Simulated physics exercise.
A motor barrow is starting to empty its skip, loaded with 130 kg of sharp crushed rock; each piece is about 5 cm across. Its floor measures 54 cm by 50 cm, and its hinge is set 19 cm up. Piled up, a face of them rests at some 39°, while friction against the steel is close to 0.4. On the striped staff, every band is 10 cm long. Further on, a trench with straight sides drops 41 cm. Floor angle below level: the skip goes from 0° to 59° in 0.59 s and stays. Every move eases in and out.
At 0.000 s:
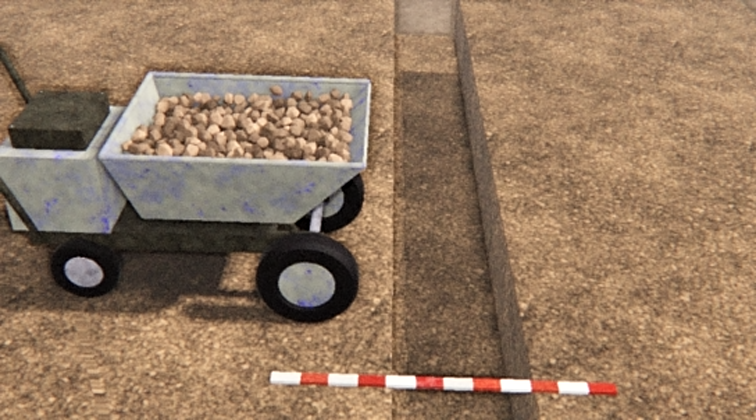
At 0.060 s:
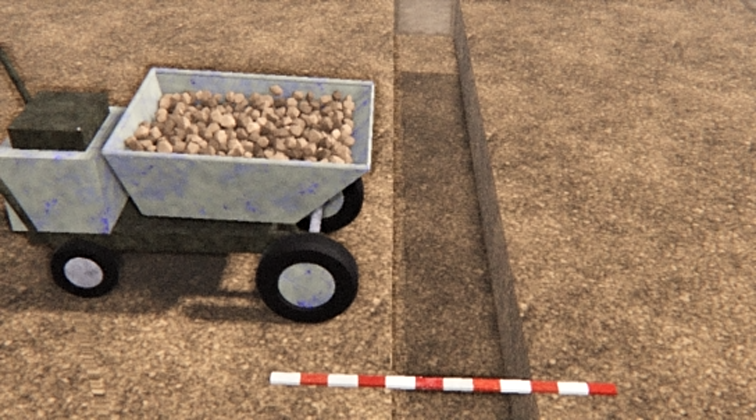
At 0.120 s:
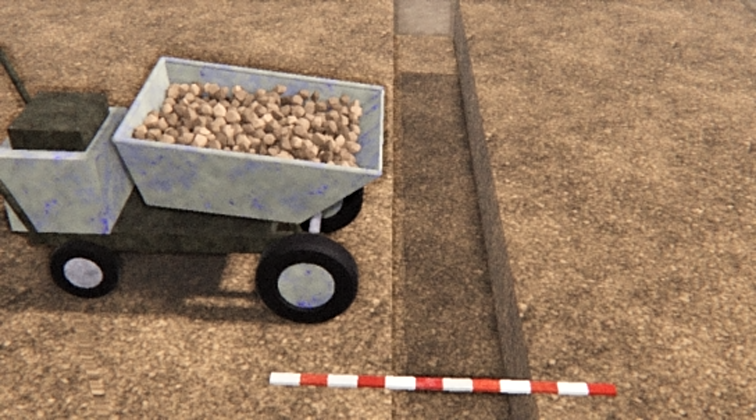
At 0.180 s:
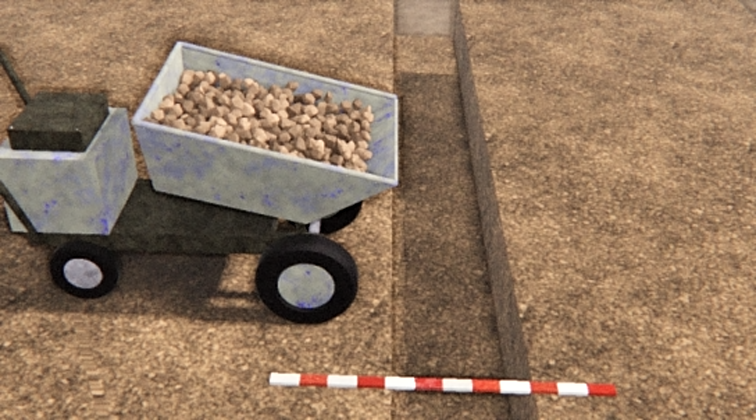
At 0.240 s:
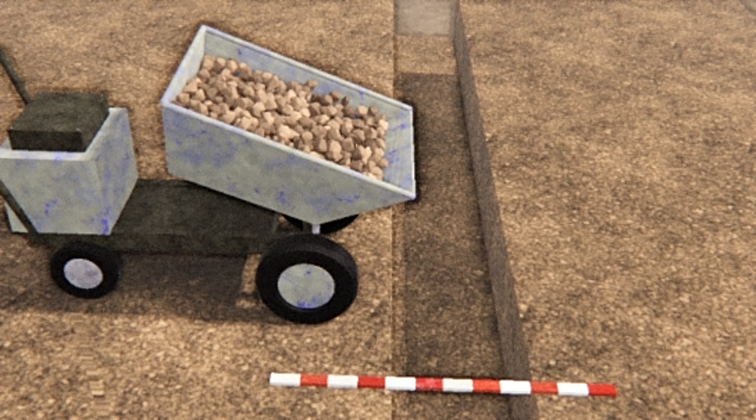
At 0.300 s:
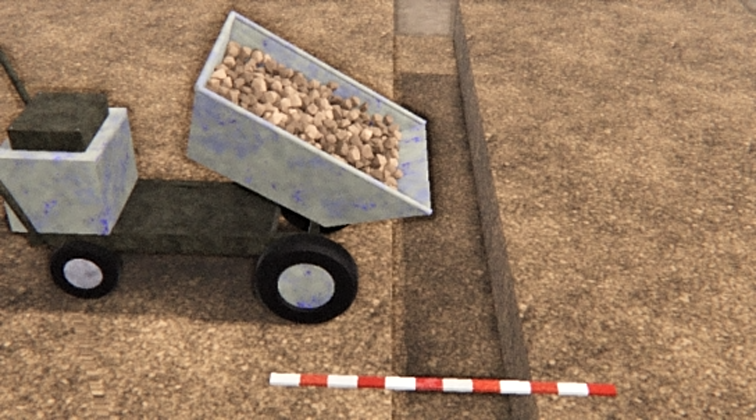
Beside a straight trench, a motor barrow's skip full of crushed rock tilts steeply rightward.
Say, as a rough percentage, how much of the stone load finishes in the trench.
Roughly 38 out of 100.
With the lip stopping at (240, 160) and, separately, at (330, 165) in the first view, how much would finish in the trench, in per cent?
The first gives about 45 percent and the second about 55 percent.
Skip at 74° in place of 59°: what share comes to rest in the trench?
In that case some 65 per cent.
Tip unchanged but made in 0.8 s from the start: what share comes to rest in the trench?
Trench share: Approx. 45%.
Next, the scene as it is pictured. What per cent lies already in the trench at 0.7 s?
Roughly 5% by that time.
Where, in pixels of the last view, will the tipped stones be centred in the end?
The tipped stones centre close to (491, 340).
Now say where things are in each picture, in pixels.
In the first frame, the skip is at 0°, its lip at (364, 166); the top of the load is at (269, 110).
The second frame shows lip at (369, 169), floor tilted 2°, highest stones at (262, 108); the stones move at 0.4 m/s on average.
The third frame shows lip at (380, 174), floor tilted 6°, highest stones at (224, 104); the stones move at 0.7 m/s on average.
The fourth frame shows lip at (396, 184), floor tilted 13°, highest stones at (204, 93); the stones move at 1.1 m/s on average.
In the fifth frame, the skip is at 21°, its lip at (414, 197); the top of the load is at (211, 73); the stones move at 1.3 m/s on average.
The sixth frame shows lip at (430, 213), floor tilted 30°, highest stones at (237, 61); the stones move at 1.3 m/s on average.
After 0.4 s the floor is at 50°; 100 % in the skip; the foremost stones are at (425, 200).
After 0.7 s the floor is at 59°; 93 % in the skip, 7 % in the trench; the foremost stones are at (507, 267).
After 1.0 s the floor is at 59°; 56 % in the skip, 24 % in the trench, 20 % past the trench; the foremost stones are at (616, 277).
After 3.0 s the floor is at 59°; 41 % in the skip, 38 % in the trench, 21 % past the trench; the foremost stones are at (705, 265).
